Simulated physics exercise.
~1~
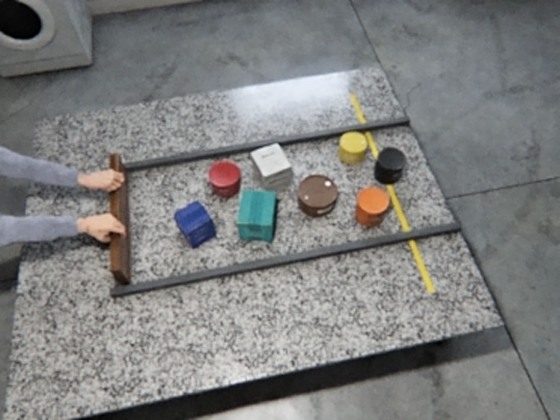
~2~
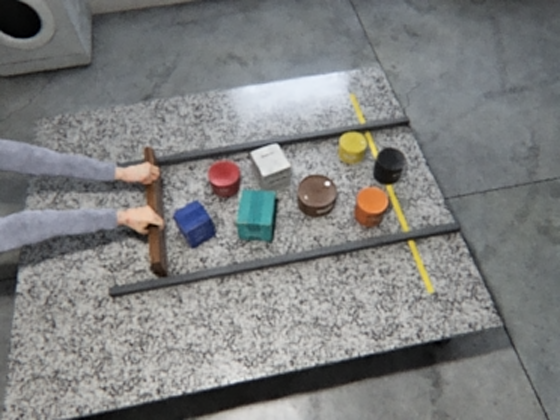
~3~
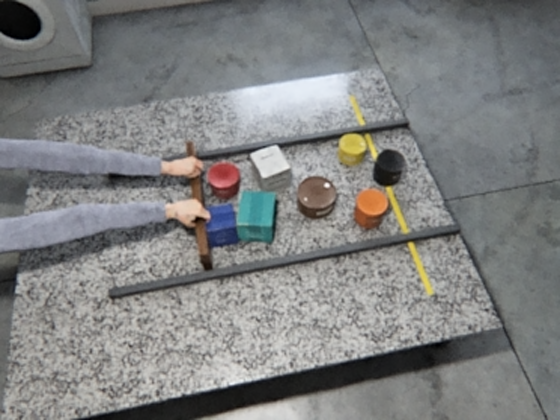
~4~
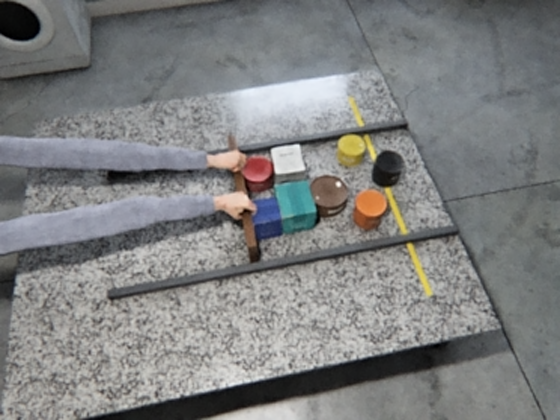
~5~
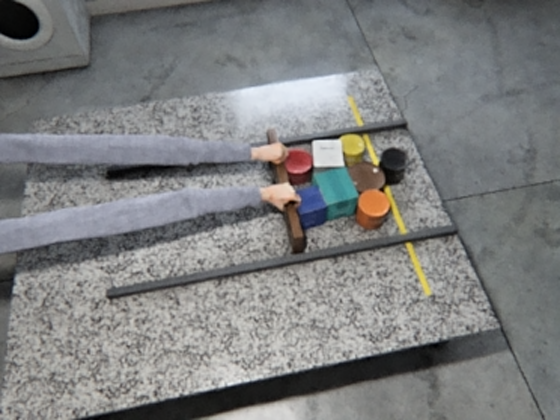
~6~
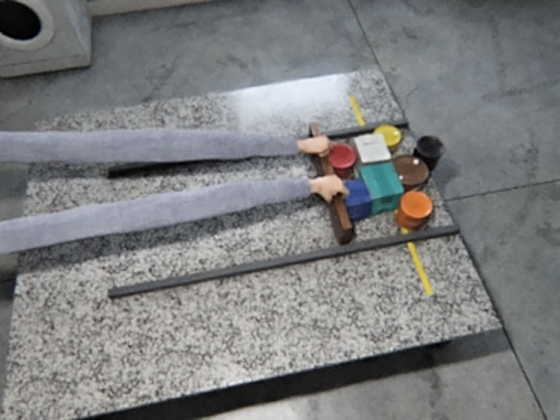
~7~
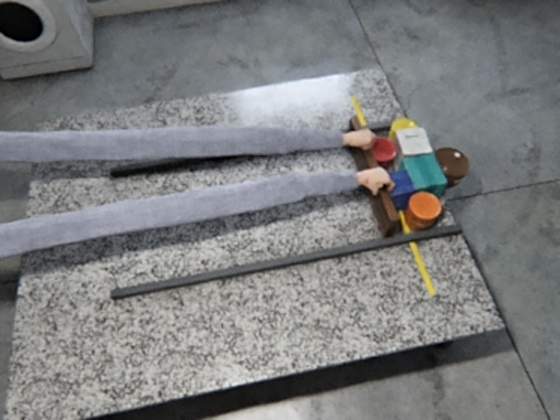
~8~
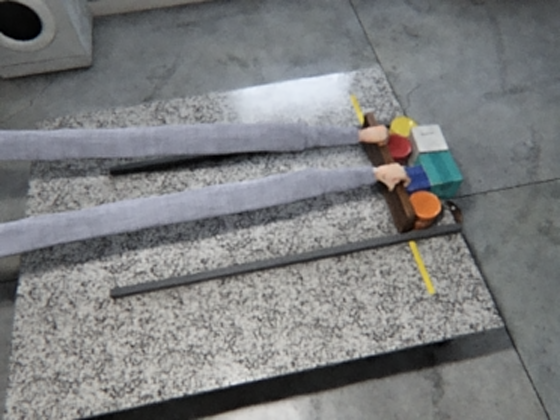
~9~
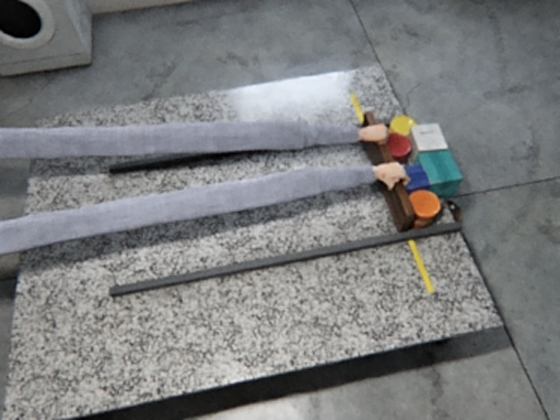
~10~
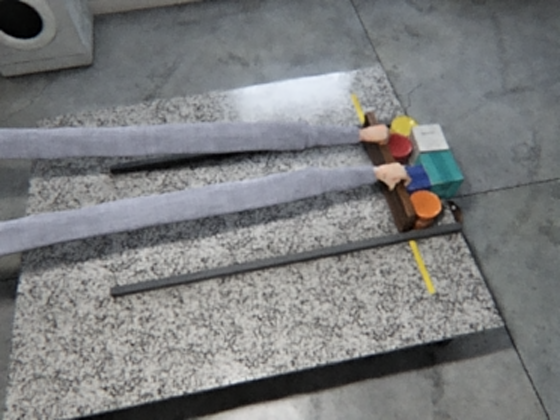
Two hands pushed a wooden plank to the right across a speckled tabletop, gathering colourful boxes and canisters and shoving them past the yellow tape, until the brown and black ones dropped off the edge and the rest stayed bunched against the plank.
